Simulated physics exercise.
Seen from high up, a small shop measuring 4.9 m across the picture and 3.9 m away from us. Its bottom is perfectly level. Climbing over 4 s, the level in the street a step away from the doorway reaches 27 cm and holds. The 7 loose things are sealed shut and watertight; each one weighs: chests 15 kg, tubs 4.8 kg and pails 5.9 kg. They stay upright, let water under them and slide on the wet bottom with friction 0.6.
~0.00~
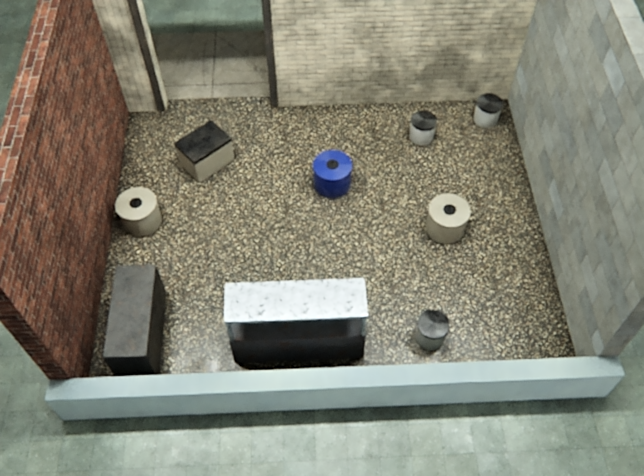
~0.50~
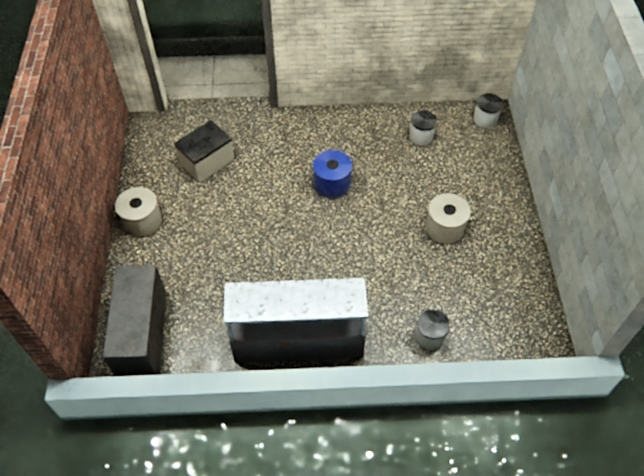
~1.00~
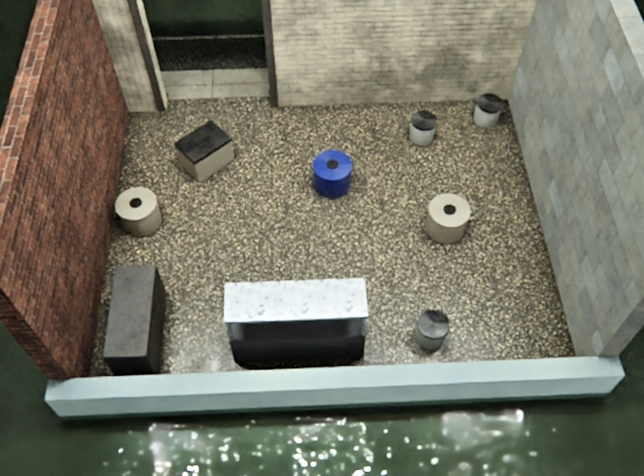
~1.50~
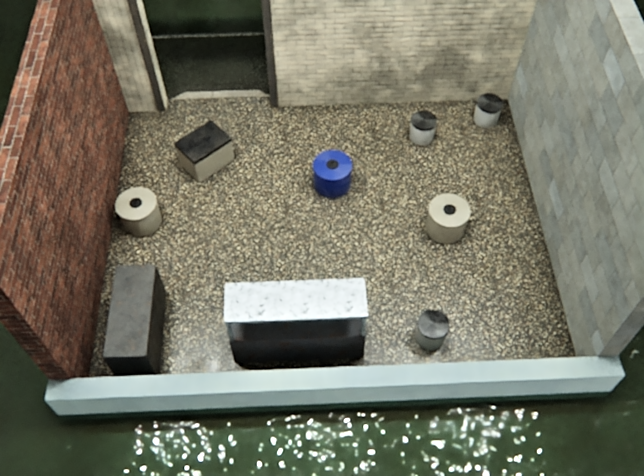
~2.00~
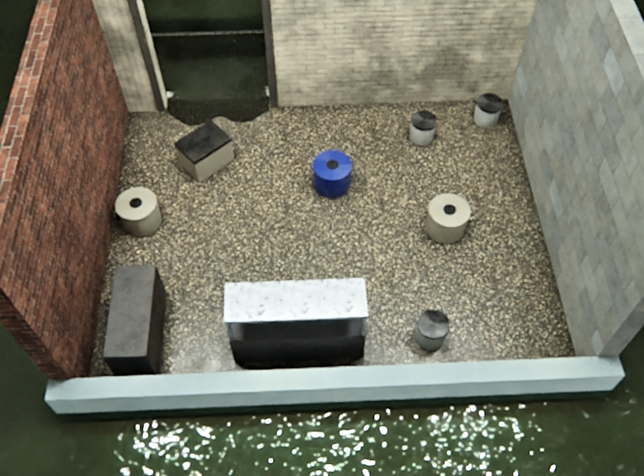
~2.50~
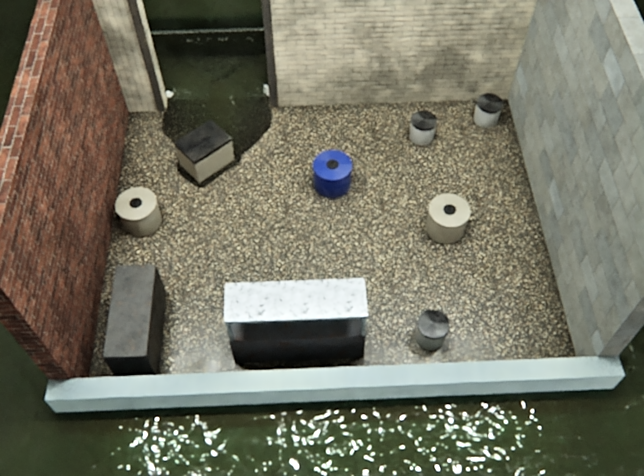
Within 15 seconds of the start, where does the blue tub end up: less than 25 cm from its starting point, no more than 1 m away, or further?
It gets pushed a bit.
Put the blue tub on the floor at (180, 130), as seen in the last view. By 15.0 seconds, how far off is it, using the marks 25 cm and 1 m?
I'd say it goes a long distance.
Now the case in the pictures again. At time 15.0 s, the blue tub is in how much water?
About 6 cm.
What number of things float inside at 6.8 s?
2 at that moment.
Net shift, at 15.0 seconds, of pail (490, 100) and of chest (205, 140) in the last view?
Respectively 300 and 250 centimetres.
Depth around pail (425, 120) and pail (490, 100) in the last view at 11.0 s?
7 and 8 cm.
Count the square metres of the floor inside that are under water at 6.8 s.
About 15 m2.
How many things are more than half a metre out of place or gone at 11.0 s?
The number comes to 6.
After 3.5 s the blue tub is near (332, 165), 0.0 m from its start, aground; 0 afloat.
After 6.8 s the blue tub is near (388, 174), 0.7 m from its start, aground; 2 afloat.
After 11.0 s the blue tub is near (430, 147), 1.2 m from its start, afloat; 6 afloat.
After 15.0 s the blue tub is near (362, 194), 0.6 m from its start, afloat; 7 afloat.
